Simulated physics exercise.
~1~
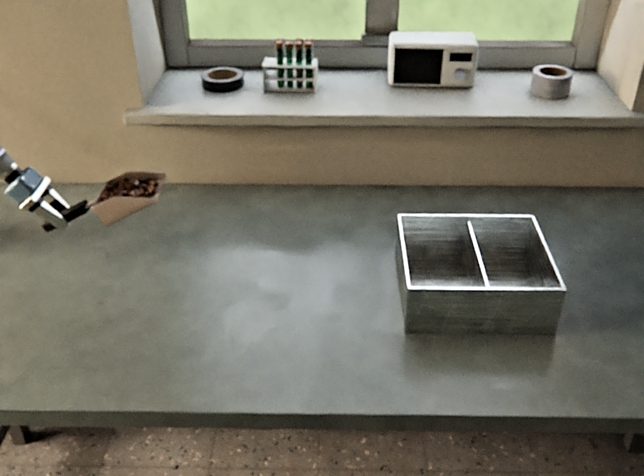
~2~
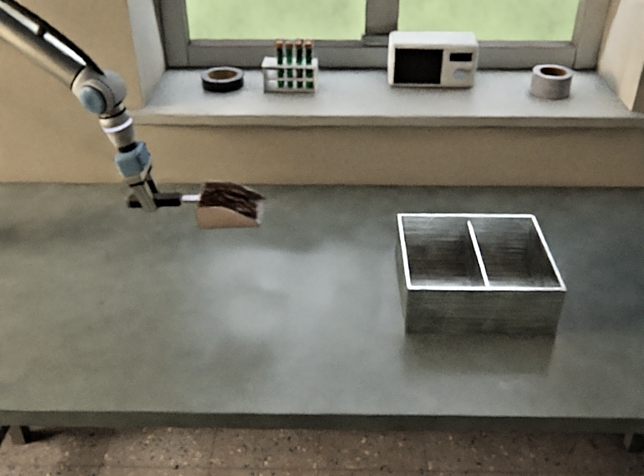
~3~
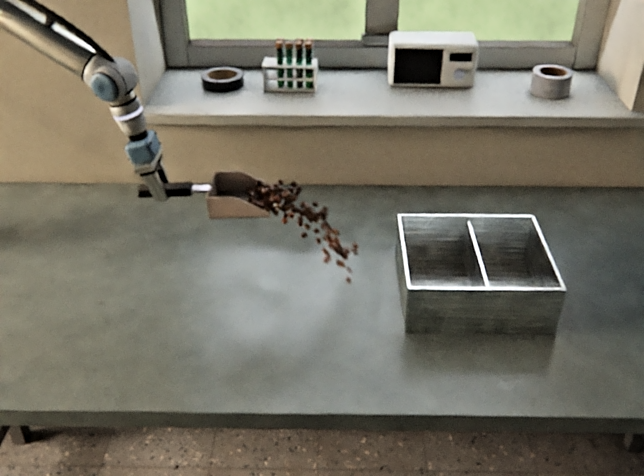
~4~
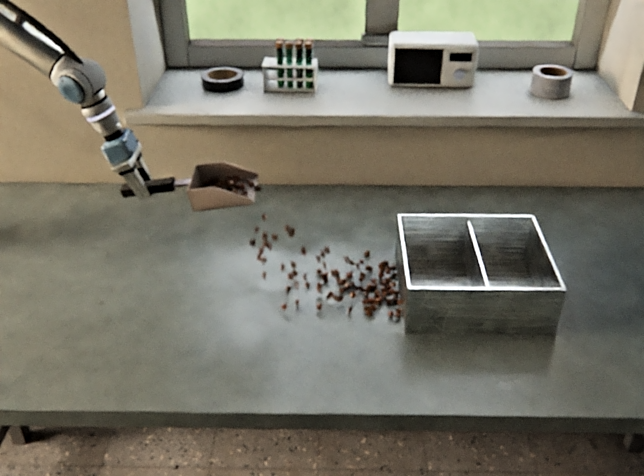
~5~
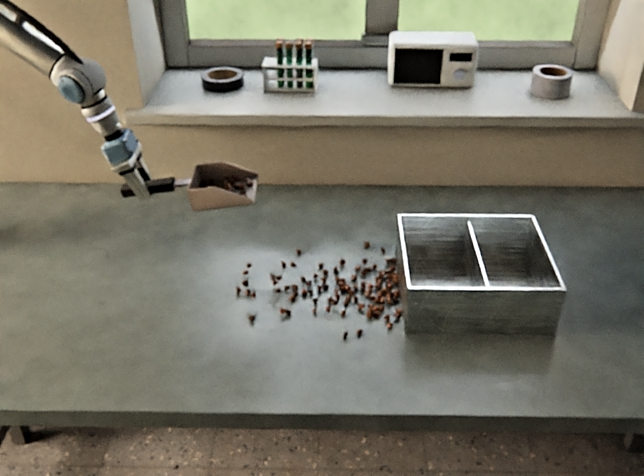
The footage shows a robot arm carrying a scoop of small brown pellets rightward over a grey table, then drawing back slightly as many spill forward, ending scattered beside a divided open box, with some pellets still in the scoop and none visible inside the box.
